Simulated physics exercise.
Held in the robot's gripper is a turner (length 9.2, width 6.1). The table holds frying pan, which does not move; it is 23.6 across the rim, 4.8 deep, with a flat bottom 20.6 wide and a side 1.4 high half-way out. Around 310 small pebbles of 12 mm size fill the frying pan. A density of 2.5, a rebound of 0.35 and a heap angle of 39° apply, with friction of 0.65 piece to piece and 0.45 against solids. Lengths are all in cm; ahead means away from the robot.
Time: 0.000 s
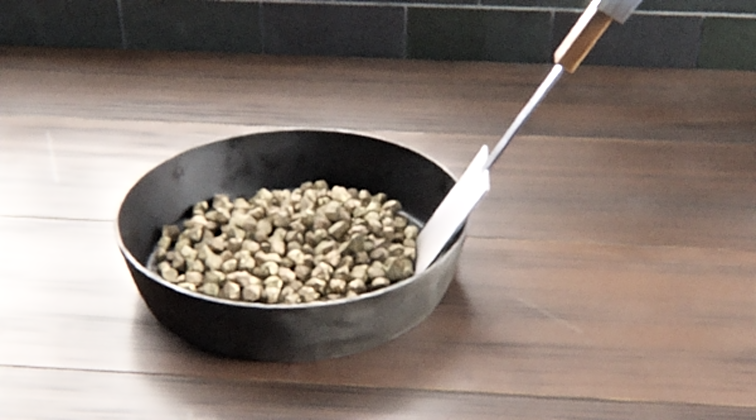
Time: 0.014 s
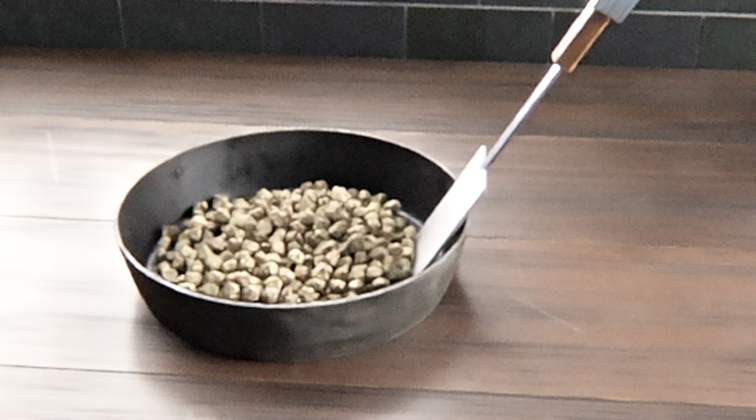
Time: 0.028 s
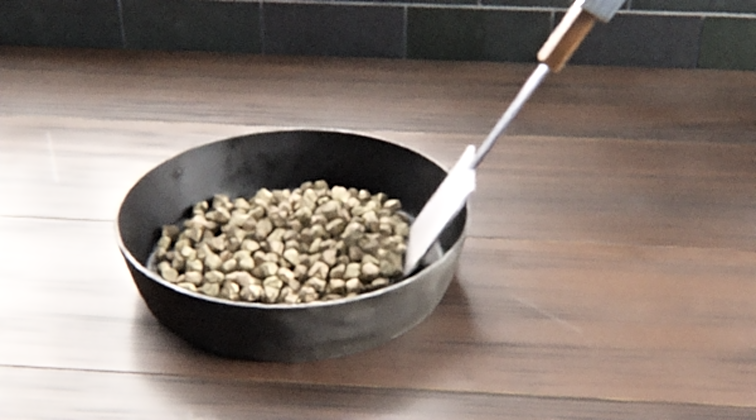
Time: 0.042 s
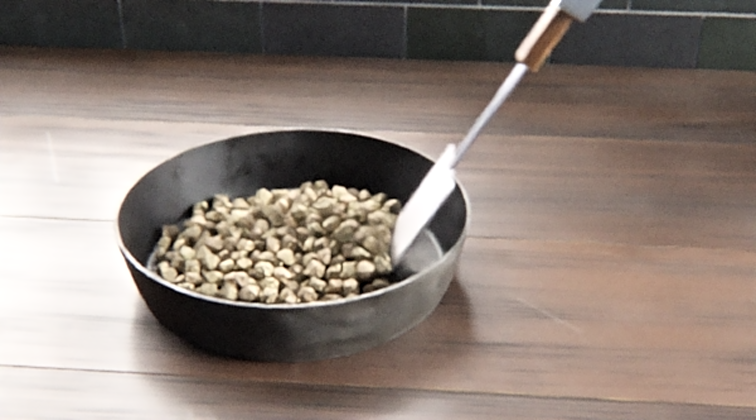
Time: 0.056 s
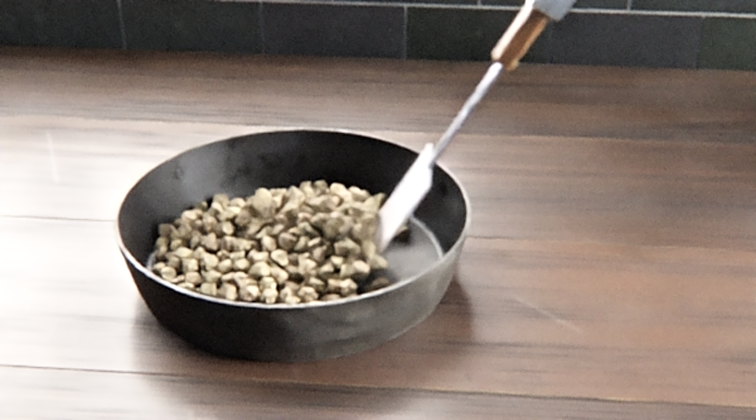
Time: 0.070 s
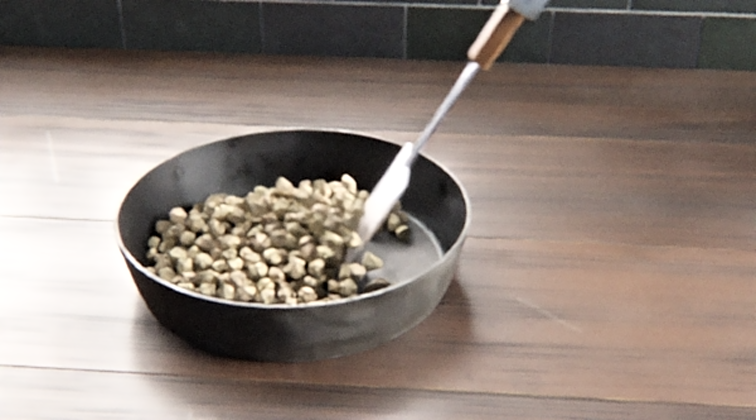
A turner held in a robot's gripper rested briefly at the right side of a black frying pan, then swept left through the small pebbles, bunching them up and baring the pan's bottom behind it.
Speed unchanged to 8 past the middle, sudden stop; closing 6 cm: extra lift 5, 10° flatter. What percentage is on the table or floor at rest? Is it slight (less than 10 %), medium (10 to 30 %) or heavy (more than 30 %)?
Medium.
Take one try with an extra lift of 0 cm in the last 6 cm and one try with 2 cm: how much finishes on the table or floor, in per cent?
About 5 and 15 per cent.
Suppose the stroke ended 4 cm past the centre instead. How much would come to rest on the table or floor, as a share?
That would give close to 10 per cent.
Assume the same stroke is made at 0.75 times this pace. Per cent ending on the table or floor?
Estimate: Close to 10 %.
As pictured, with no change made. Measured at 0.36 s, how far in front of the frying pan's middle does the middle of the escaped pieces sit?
It's close to 26 cm ahead of the centre.
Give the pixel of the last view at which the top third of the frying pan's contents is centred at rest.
Roughly at (195, 223).
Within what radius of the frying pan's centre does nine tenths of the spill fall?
Some 40 cm from the centre.
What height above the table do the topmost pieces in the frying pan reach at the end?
About 4.5 centimetres.
After 0.10 s, sloping 60°, highest piece 6 above the table; 308 in the frying pan.
After 0.14 s, sloping 56°, highest piece 7 above the table; 308 in the frying pan.
After 0.36 s, sloping 50°, highest piece 6 above the table; 259 in the frying pan, 42 on the table or floor, 7 on the blade or in flight.
After 1.41 s, sloping 50°, highest piece 5 above the table; 259 in the frying pan, 49 on the table or floor.
At rest, 259 in the frying pan, 49 on the table or floor. That is 16 % on the table or floor.
